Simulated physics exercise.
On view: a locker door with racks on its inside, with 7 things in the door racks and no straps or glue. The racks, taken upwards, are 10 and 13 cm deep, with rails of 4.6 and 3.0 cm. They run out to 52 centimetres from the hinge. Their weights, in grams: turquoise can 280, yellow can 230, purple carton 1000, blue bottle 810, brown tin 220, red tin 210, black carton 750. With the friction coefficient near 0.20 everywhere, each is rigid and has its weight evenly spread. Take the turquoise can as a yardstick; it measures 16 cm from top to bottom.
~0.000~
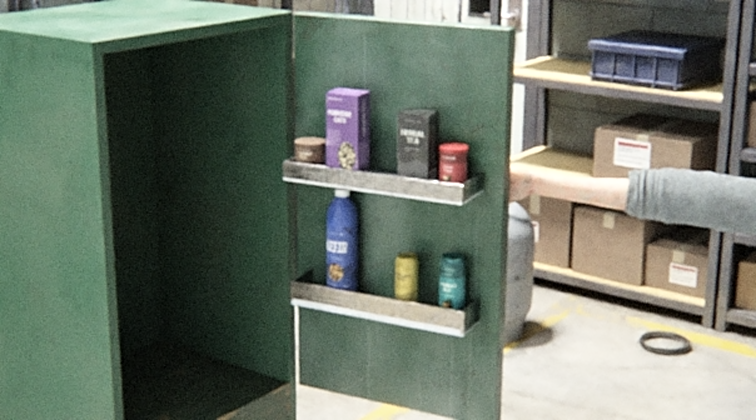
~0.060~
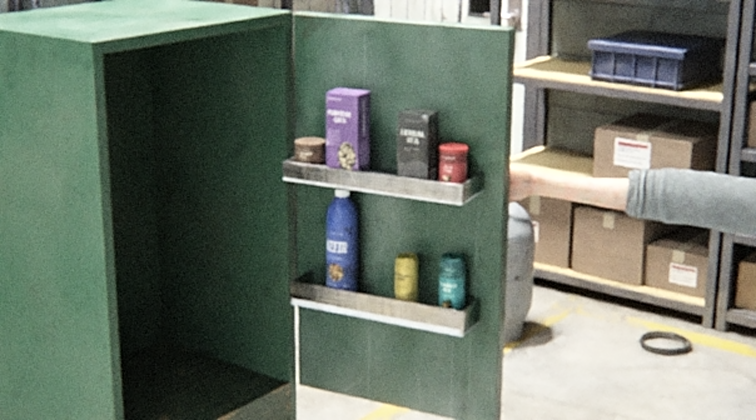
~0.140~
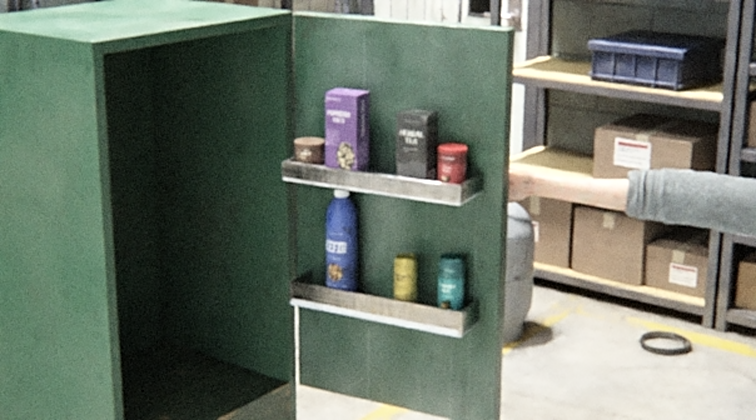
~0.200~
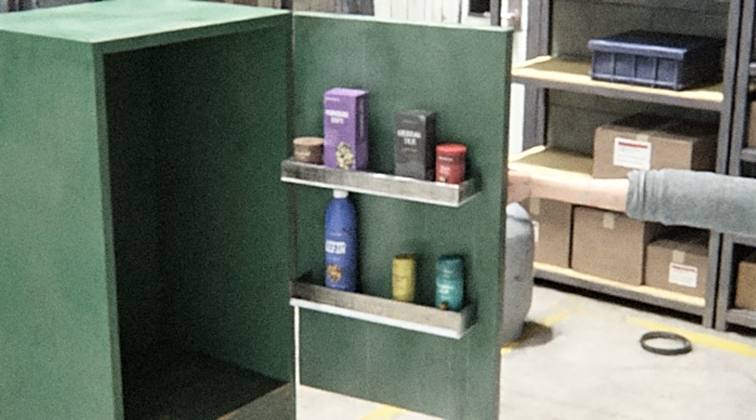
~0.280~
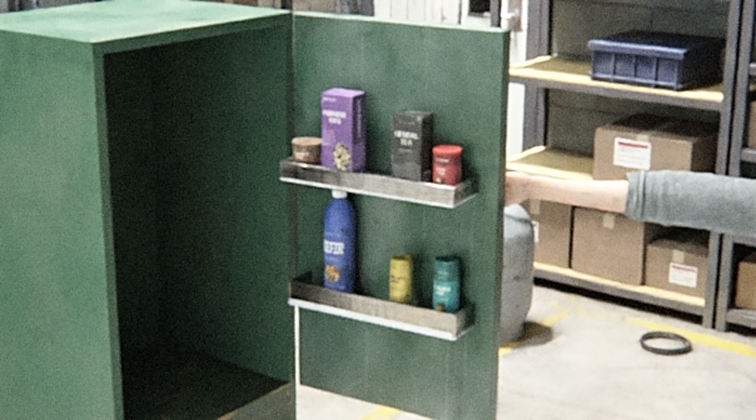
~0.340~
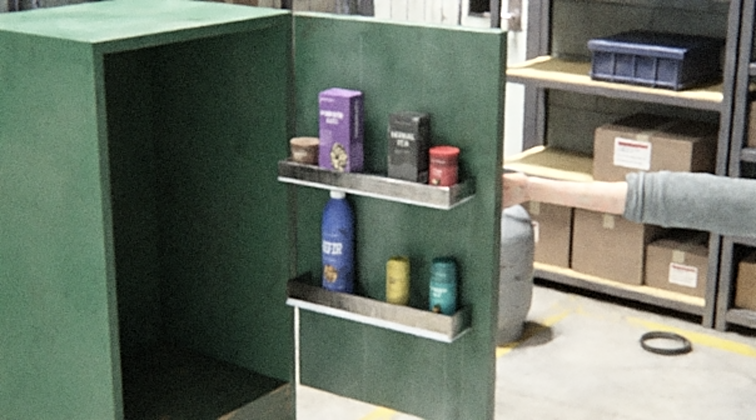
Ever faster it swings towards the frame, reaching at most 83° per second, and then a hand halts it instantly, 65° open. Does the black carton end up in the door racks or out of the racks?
Secure in the rack.
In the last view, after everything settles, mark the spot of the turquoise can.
About (359, 314).
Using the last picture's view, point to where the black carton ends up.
At roughly (329, 162).
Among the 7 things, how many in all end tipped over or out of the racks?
The number is 0.
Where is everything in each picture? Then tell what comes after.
The first picture shows door 100° open; black carton (418, 148); turquoise can (452, 287).
The second picture shows door 100° open; purple carton (348, 135); blue bottle (343, 244).
The third picture shows door 99° open; brown tin (310, 156); red tin (452, 167).
The fourth picture shows door 98° open; turquoise can (450, 289); yellow can (404, 286).
The fifth picture shows door 97° open; purple carton (344, 135); blue bottle (340, 245).
The sixth picture shows door 95° open; black carton (409, 150); brown tin (306, 156).
By 0.64 s, door 81° open.
By 0.84 s, door 66° open.
By 0.94 s, door 65° open; black carton tilted 3° near (324, 162); turquoise can tilted 7°; red tin 4 cm from its spot.
By 1.04 s, door 65° open; black carton tilted 6° near (323, 161); red tin 4 cm from its spot; turquoise can 2 cm from its spot.
When it is over (1.7 s), all 7 within 5 cm of the start. In the last view, black carton near (329, 162).
